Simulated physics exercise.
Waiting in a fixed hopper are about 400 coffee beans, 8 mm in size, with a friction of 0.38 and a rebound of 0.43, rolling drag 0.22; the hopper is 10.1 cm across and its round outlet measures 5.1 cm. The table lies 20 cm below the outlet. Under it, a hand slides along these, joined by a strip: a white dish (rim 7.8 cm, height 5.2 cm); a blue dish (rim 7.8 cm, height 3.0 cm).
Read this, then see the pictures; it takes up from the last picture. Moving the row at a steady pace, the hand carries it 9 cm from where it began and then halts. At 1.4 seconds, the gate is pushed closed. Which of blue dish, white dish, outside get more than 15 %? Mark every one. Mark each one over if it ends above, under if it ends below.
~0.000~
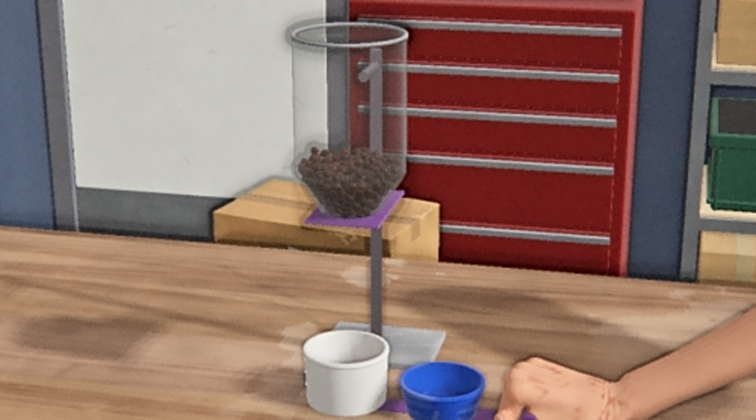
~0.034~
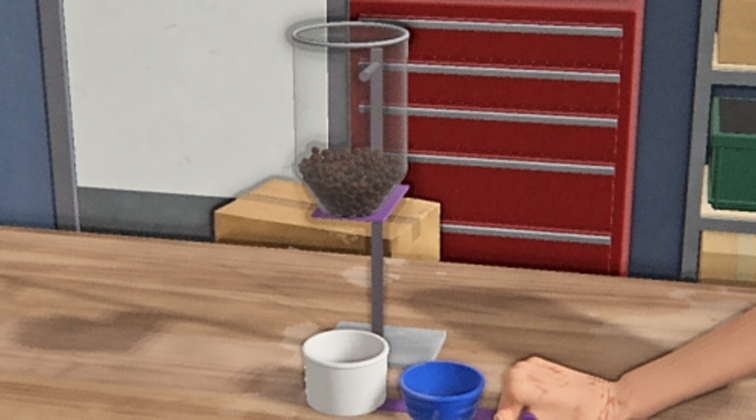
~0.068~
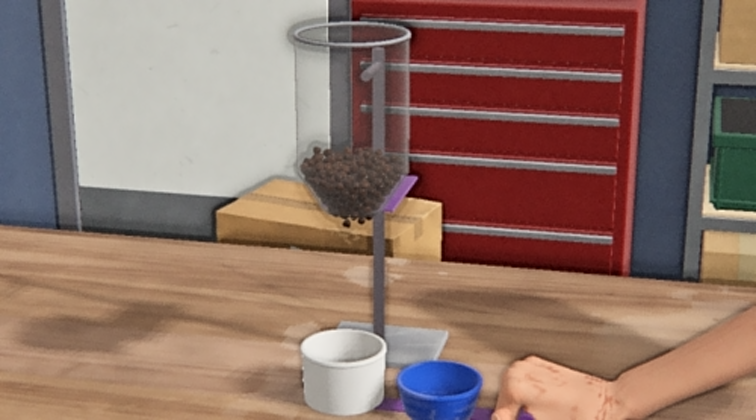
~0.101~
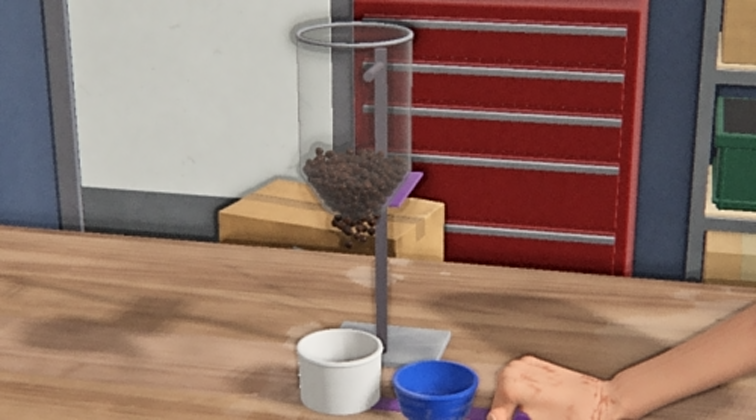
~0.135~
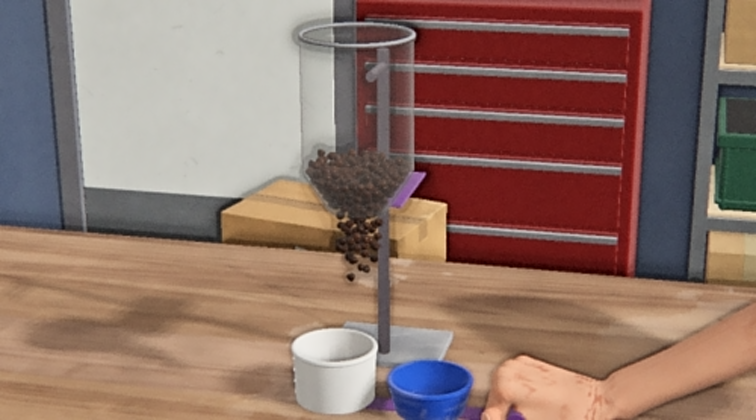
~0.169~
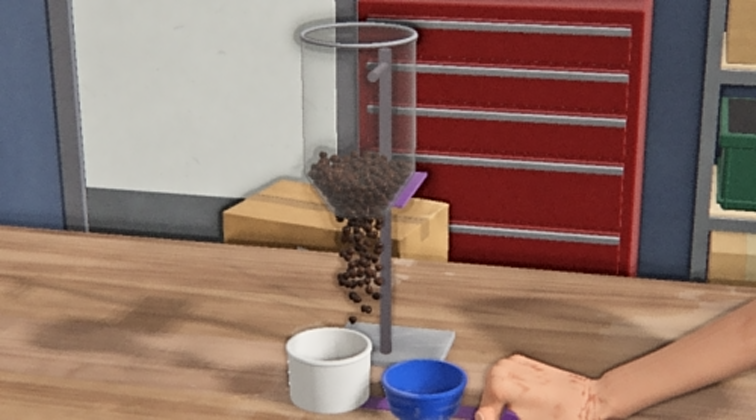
Blue dish over, white dish under, outside everything over.
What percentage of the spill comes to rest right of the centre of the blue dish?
Something like 30 in a hundred.
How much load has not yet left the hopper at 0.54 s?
My best guess is some 5 per cent of the load.
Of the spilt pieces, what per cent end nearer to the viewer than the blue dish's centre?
Around 50 %.
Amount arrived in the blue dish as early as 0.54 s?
Roughly 55 percent so far.
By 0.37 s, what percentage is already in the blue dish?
Roughly 20 per cent.
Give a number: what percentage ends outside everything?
I'd put it close to 25 per cent.
After 0.37 s, hopper 40 %, outside 10 %, blue dish 20 %, in the air 25 %; middle of all pieces on or above the table near (360, 276).
After 0.54 s, hopper 5 %, outside 10 %, blue dish 55 %, in the air 20 %; middle of all pieces on or above the table near (353, 344).
After 0.70 s, outside 20 %, blue dish 75 %; middle of all pieces on or above the table near (353, 376).
After 0.85 s, outside 25 %, blue dish 70 %; middle of all pieces on or above the table near (353, 381).
At rest (2.0 s), white dish 0 %, hopper 0 %, outside 25 %, blue dish 70 %.
